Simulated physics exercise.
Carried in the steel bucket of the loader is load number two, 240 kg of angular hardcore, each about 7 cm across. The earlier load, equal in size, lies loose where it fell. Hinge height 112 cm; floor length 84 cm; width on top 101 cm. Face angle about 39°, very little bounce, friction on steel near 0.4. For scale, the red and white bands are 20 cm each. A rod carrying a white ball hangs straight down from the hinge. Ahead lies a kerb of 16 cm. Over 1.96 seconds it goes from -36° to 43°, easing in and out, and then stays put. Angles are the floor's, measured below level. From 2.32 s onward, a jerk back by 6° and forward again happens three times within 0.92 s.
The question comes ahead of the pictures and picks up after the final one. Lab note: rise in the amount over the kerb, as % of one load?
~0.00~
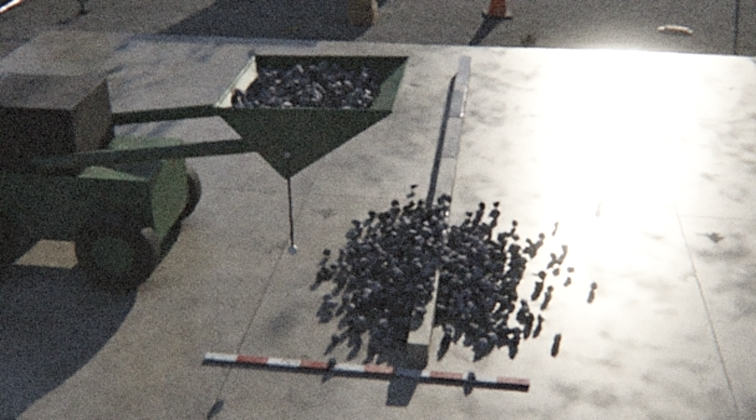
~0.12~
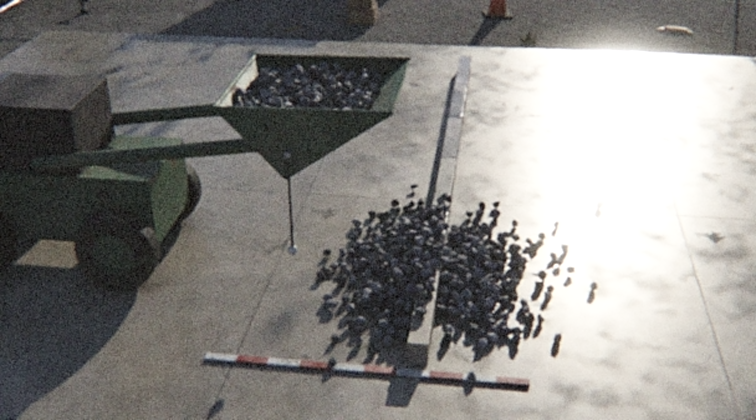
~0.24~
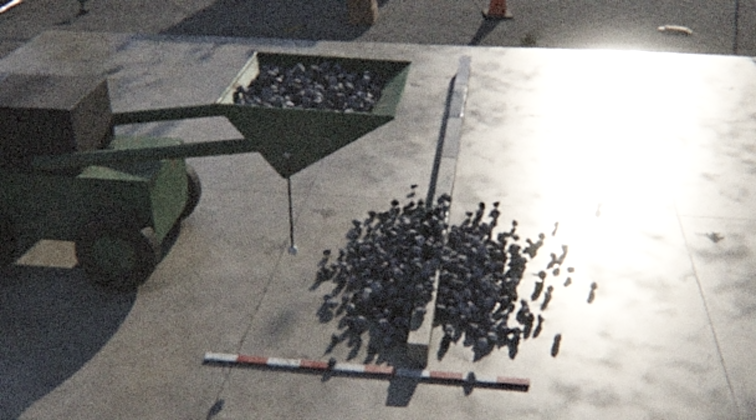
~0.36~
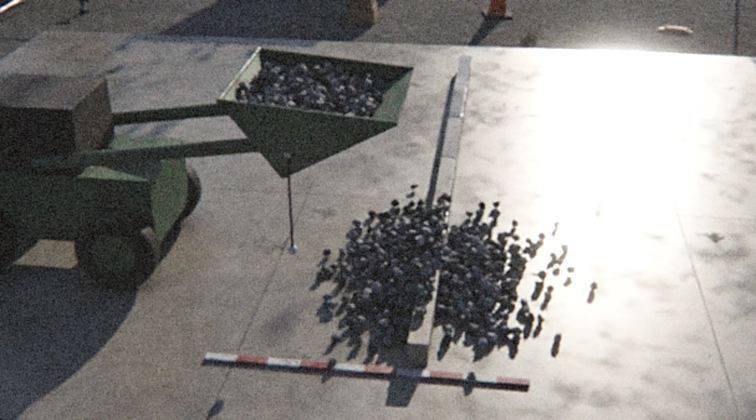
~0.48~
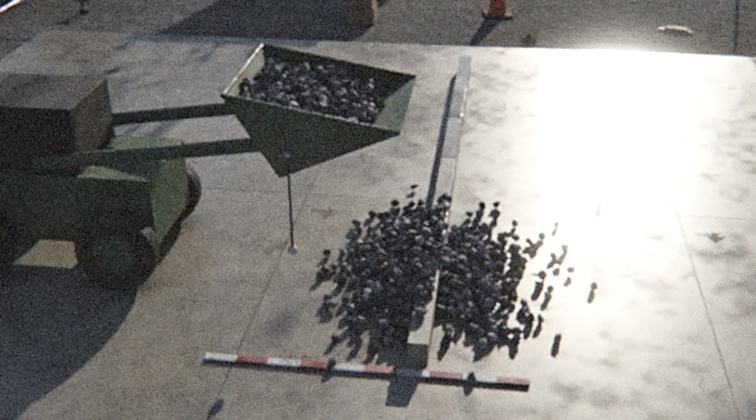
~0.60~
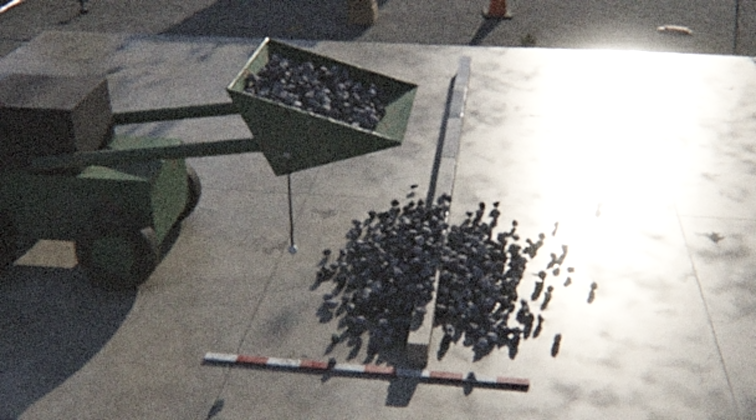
Approximately 22 %.
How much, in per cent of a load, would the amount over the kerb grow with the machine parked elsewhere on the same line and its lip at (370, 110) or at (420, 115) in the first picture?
I'd say close to 5 per cent for one and close to 60 per cent for the other, in that order.
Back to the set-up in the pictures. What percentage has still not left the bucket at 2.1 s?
That works out to about 25 %.
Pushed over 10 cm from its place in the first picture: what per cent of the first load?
Close to 5 in a hundred of them.
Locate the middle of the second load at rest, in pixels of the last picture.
I'd put their centre close to (399, 251).
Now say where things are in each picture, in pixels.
Lip at (392, 112), floor tilted -36°, highest stones at (306, 75). The earlier load is highest near (428, 222), 27 cm above ground level, 67 % on this side of the kerb, 33 % over the kerb, in the first frame.
The bucket is at -35°, its lip at (393, 113); the top of the load is at (307, 75); the stones move at 0.1 m/s on average, in the second frame.
The bucket is at -33°, its lip at (394, 118); the top of the load is at (295, 74); the stones move at 0.1 m/s on average, in the third frame.
Lip at (397, 125), floor tilted -29°, highest stones at (286, 73); the stones move at 0.1 m/s on average, in the fourth frame.
The bucket is at -24°, its lip at (399, 134); the top of the load is at (269, 71); the stones move at 0.2 m/s on average, in the fifth frame.
Lip at (401, 144), floor tilted -18°, highest stones at (273, 68); the stones move at 0.2 m/s on average, in the sixth frame.
After 1.5 s the floor is at 31°; in per cent of one load, 100 in the bucket, 67 on this side of the kerb, 33 over the kerb; the foremost stones are at (570, 259).
After 2.1 s the floor is at 43°; in per cent of one load, 24 in the bucket, 140 on this side of the kerb, 36 over the kerb; the foremost stones are at (570, 259).
After 3.7 s the floor is at 43°; in per cent of one load, 0 in the bucket, 145 on this side of the kerb, 55 over the kerb; the foremost stones are at (570, 259).
After 6.1 s the floor is at 43°; in per cent of one load, 0 in the bucket, 145 on this side of the kerb, 55 over the kerb; the foremost stones are at (570, 259). Net gain over the kerb, 22.
